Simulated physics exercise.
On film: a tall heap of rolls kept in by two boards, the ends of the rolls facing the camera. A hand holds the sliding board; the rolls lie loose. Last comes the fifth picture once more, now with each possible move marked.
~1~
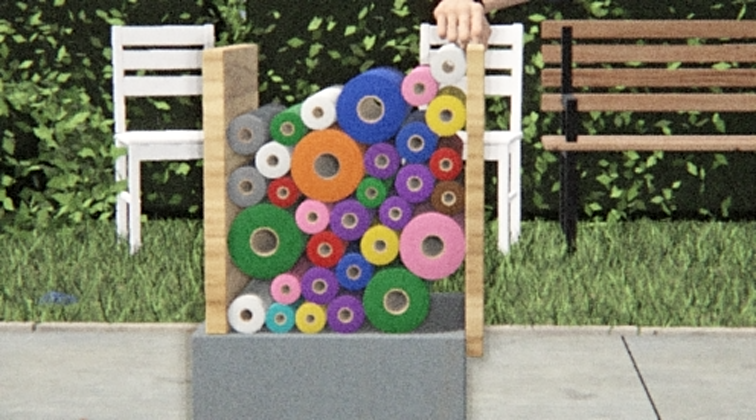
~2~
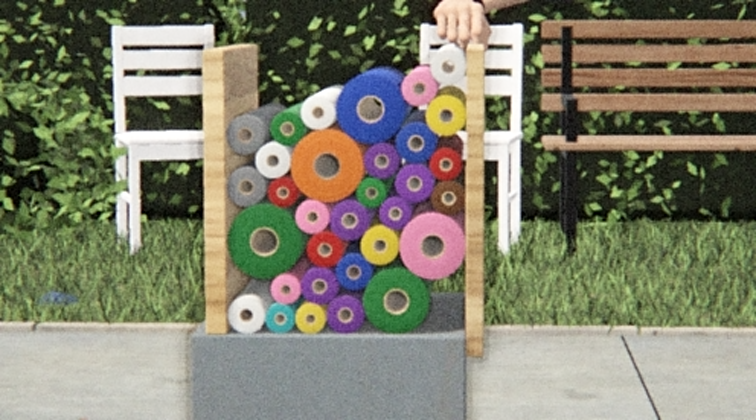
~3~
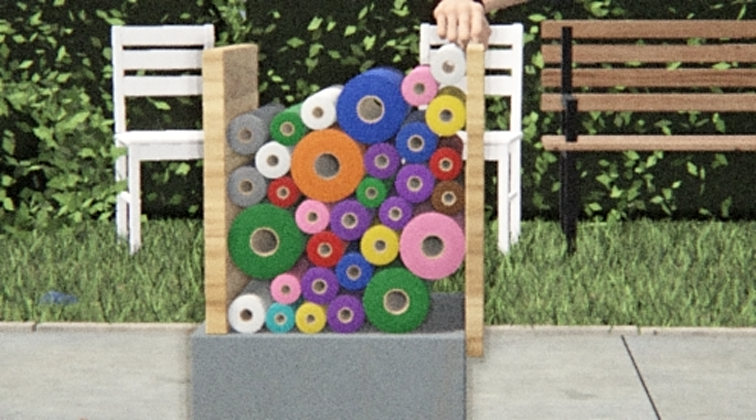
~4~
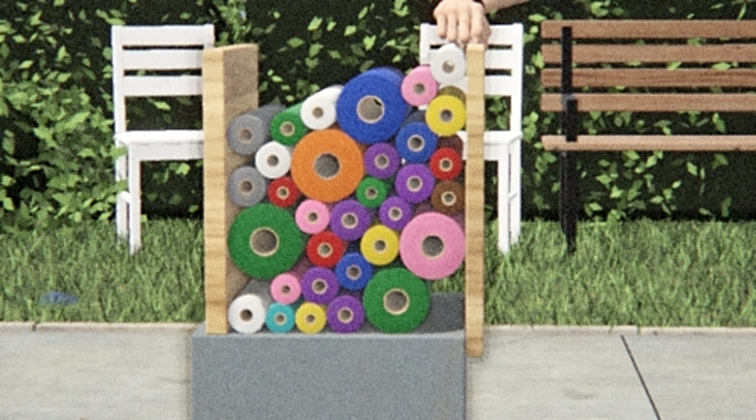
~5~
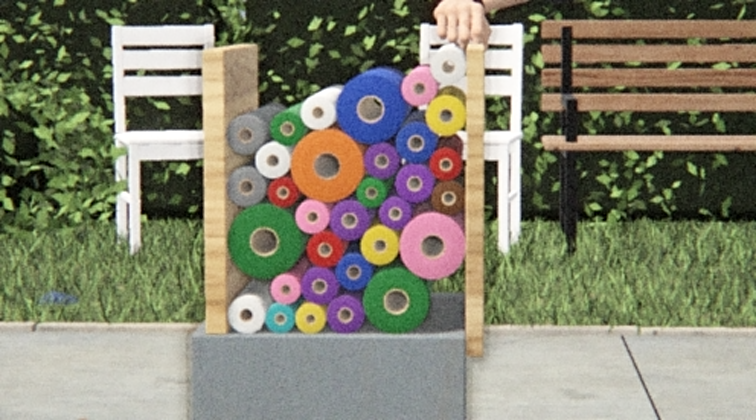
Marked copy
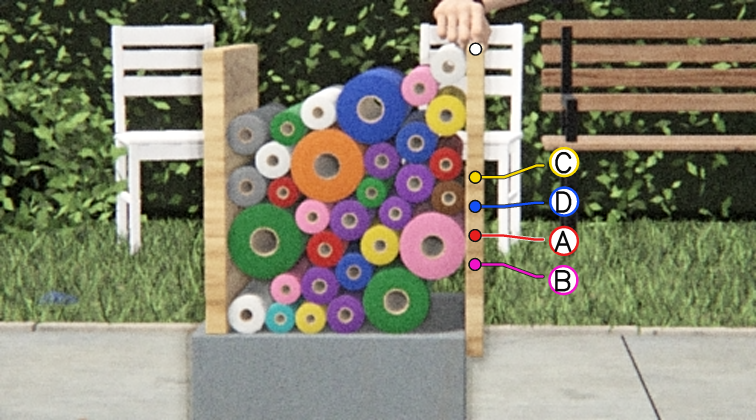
The clip opens on a tall heap of colourful rolls, their ends facing the viewer, packed between two upright wooden boards on a grey base. A hand rests on top of the right board, in front of white chairs and a brown bench. Throughout, the hand, boards and rolls show no clear movement.
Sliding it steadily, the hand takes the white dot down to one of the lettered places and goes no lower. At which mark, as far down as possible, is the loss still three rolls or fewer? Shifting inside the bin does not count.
Stop at C.
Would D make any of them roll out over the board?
At D: Yes.
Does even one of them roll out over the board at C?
Yes, at C.
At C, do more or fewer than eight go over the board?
At C, fewer than eight.
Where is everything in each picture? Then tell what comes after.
Side board (475, 187); a white roll (247, 315); a purple roll (320, 286), in the first picture.
A purple roll (320, 286); a green roll (265, 242), in the second picture.
A pink roll (313, 217); a purple roll (382, 161), in the third picture.
A red roll (283, 192); a white roll (318, 113), in the fourth picture.
Side board (475, 187); a white roll (247, 315); a purple roll (320, 286), in the fifth picture.
On the marked copy, A at (475, 236); B at (475, 265); C at (475, 177); D at (475, 207); the white dot at (476, 49).
Taking C. A third of the way, top of the board (467, 108).
Two thirds of the way, top of the board (467, 175).
When it is over, top of the board (467, 177), three out over the board.
As for the rest, A more than three out over the board; B more than three out over the board; D more than three out over the board.
